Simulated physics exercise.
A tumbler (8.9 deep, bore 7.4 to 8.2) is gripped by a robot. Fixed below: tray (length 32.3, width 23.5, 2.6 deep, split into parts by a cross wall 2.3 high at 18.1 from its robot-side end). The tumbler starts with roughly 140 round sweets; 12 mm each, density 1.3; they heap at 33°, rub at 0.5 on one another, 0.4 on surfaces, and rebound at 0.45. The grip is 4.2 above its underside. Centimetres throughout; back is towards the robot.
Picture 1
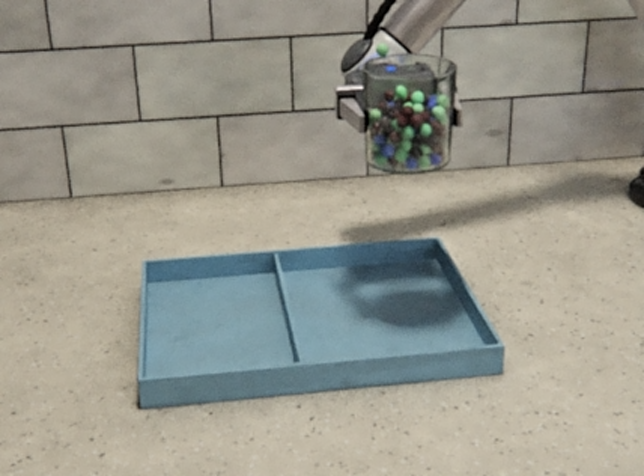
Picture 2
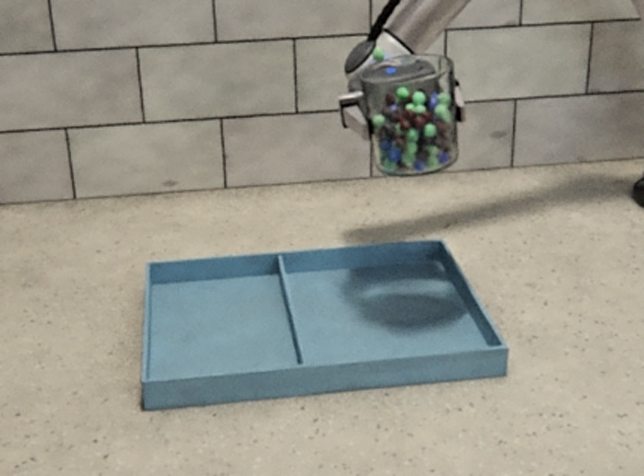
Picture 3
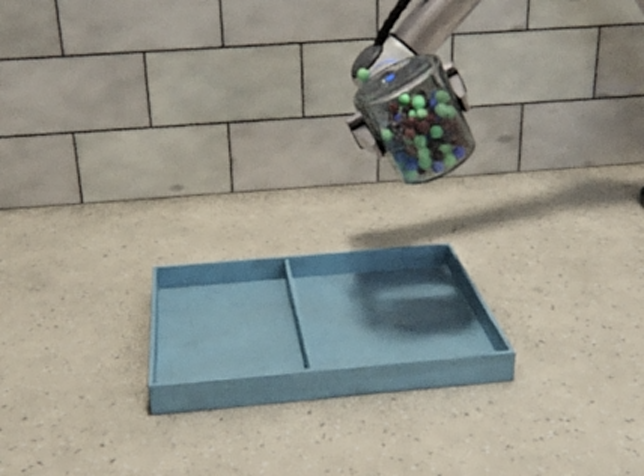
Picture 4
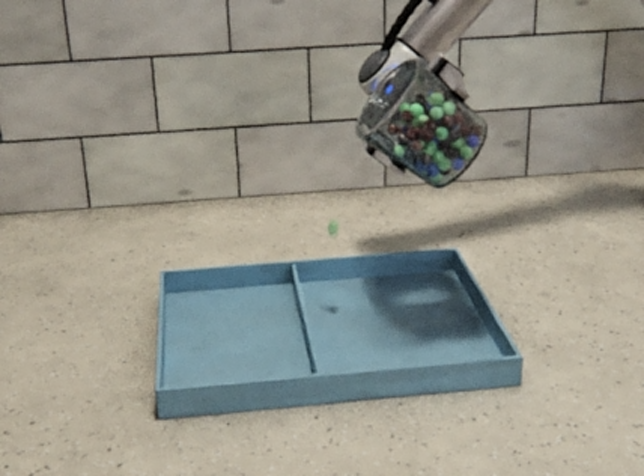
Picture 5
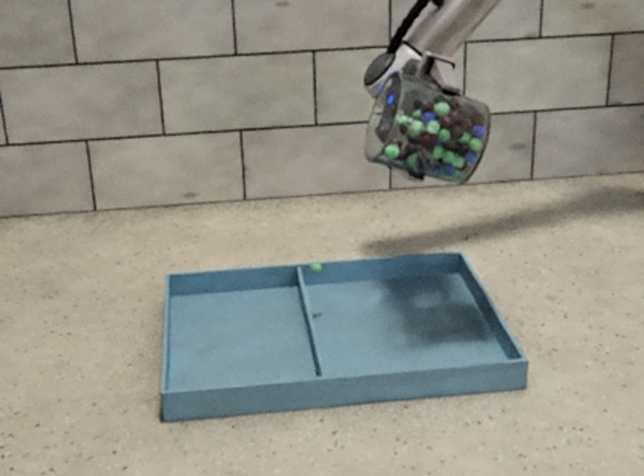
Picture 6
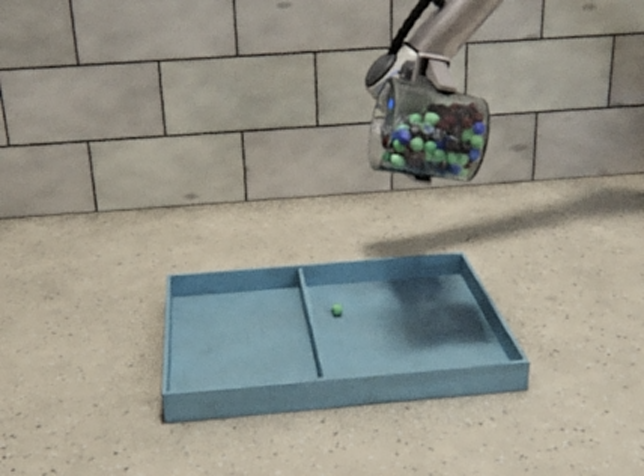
A robot arm tilts a clear tumbler of colourful balls leftward, and one green ball drops into the divided blue tray.
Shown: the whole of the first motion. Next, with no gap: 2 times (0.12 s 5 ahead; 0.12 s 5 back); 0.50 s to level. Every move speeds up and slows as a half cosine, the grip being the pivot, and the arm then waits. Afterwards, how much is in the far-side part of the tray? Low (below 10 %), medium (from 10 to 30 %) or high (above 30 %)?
Answer: High; above 30 % of the round sweets finish in the far-side part of the tray.
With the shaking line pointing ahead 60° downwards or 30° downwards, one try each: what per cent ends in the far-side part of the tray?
Some 5 and 15 per cent.
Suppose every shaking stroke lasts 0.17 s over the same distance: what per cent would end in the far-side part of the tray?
It would be near 15 per cent.
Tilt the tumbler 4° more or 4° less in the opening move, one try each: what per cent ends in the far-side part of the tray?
About 55 and 30 per cent.
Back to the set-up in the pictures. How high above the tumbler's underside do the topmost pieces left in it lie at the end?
About 4.0 cm.
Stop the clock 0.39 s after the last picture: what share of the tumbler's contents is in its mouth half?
Roughly 65 per cent.
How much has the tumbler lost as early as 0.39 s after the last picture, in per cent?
Near 45 per cent so far.
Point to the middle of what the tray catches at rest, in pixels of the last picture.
Near (282, 335).
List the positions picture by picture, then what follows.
The first picture shows the tumbler middle at (408, 115), level; upper third of the load around (409, 113), from x 375 to 445, top at y 50; 140 in the tumbler.
The second picture shows the tumbler middle at (412, 117), tilted 7° forward; upper third of the load around (419, 114), from x 380 to 450, top at y 55.
The third picture shows the tumbler middle at (418, 122), tilted 26° forward; upper third of the load around (429, 117), from x 365 to 465, top at y 75.
The fourth picture shows the tumbler middle at (424, 127), tilted 50° forward; upper third of the load around (439, 117), from x 335 to 475, top at y 95; 139 in the tumbler, 1 in flight or on a rim.
The fifth picture shows the tumbler middle at (429, 131), tilted 69° forward; upper third of the load around (446, 117), from x 315 to 480, top at y 100; 139 in the tumbler, 1 in the robot-side part.
The sixth picture shows the tumbler middle at (430, 132), tilted 76° forward; upper third of the load around (454, 122), from x 335 to 480, top at y 105; 139 in the tumbler, 1 in the robot-side part.
Then, 0.39 s on, tilted 76° forward, highest piece 21 above the table; 75 in the tumbler, 40 in the far-side part, 22 in the robot-side part, 3 in flight or on a rim.
Then, 0.78 s on, tilted 25° forward, highest piece 23 above the table; 55 in the far-side part, 44 in the tumbler, 40 in the robot-side part, 1 on the table or floor.
Then, 1.18 s on, level, highest piece 21 above the table; 55 in the far-side part, 44 in the tumbler, 40 in the robot-side part, 1 on the table or floor.
Then, 2.23 s on, level, highest piece 21 above the table; 55 in the far-side part, 44 in the tumbler, 40 in the robot-side part, 1 on the table or floor.
In the end, 55 in the far-side part, 44 in the tumbler, 40 in the robot-side part, 1 on the table or floor. That is 39 % in the far-side part of the tray.
